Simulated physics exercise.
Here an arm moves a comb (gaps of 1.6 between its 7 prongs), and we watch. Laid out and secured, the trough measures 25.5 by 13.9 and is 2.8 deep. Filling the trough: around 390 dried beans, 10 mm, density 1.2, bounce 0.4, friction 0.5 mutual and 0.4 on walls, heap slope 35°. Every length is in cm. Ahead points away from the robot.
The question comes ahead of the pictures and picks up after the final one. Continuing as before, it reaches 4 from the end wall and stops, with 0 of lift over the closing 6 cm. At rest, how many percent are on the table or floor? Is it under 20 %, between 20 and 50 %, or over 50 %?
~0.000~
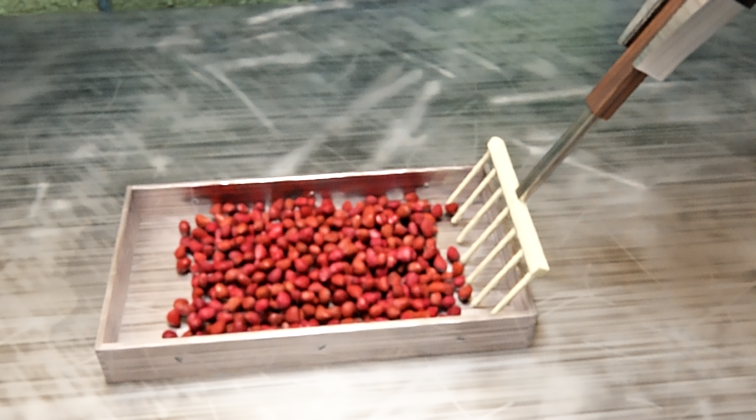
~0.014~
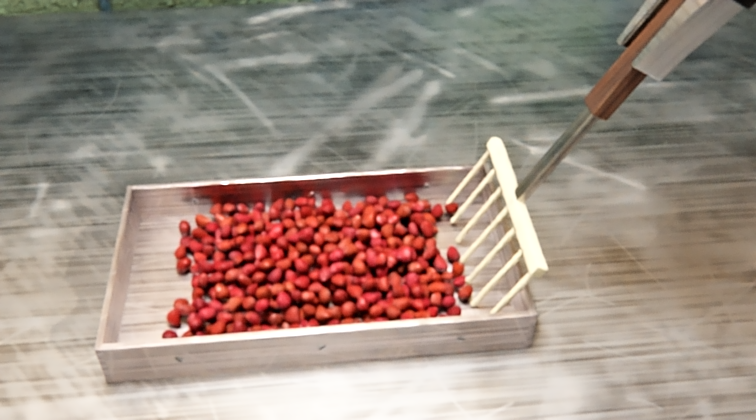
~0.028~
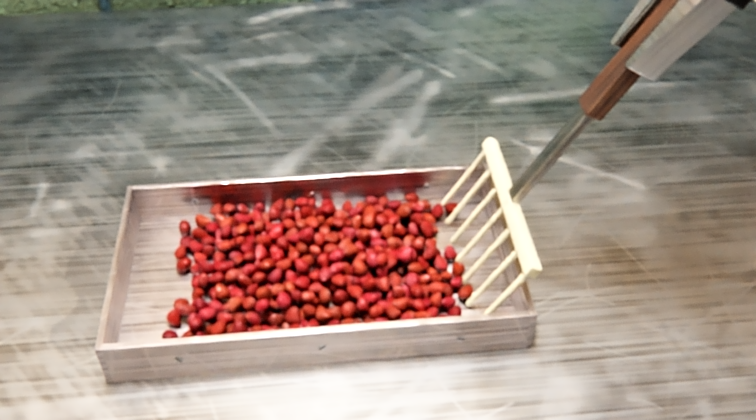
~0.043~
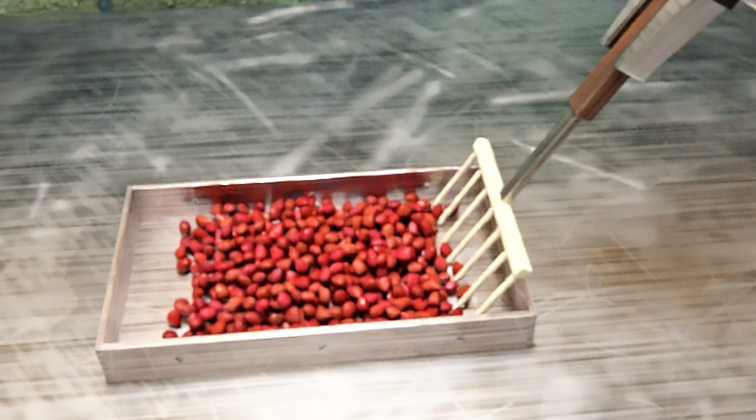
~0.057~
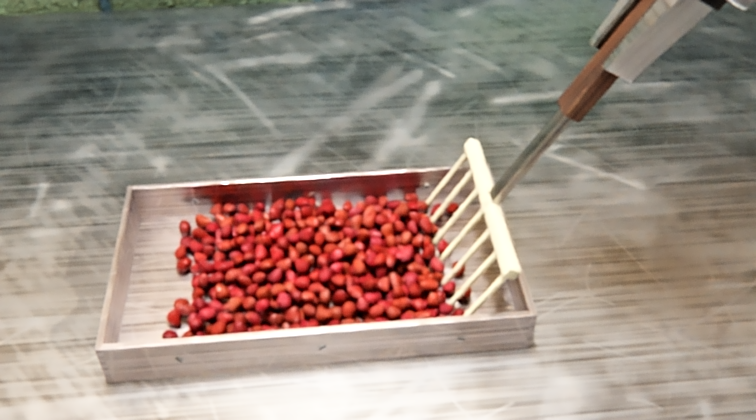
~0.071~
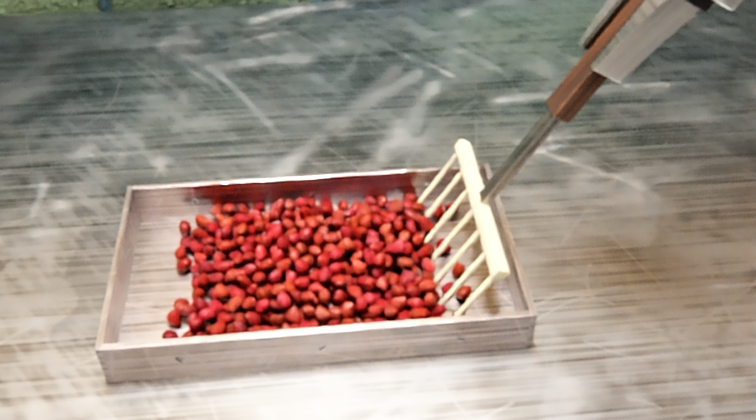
Under 20 %.
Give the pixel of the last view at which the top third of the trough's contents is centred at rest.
It is centred near (160, 263).
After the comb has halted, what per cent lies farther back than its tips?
Some 45 %.
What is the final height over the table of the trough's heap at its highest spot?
4.5 cm or so.
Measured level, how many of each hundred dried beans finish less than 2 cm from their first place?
Some 5 per cent.
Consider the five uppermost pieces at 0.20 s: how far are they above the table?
3 cm.
After 0.20 s, sloping 60°, highest piece 4 above the table; 388 in the trough.
After 0.34 s, sloping 60°, highest piece 6 above the table; 387 in the trough, 1 in flight or on the tool.
After 0.60 s, sloping 60°, highest piece 4 above the table; 347 in the trough, 41 on the table or floor.
After 1.30 s, sloping 60°, highest piece 4 above the table; 346 in the trough, 42 on the table or floor.
In the end, 346 in the trough, 42 on the table or floor. That is 11 % on the table or floor.
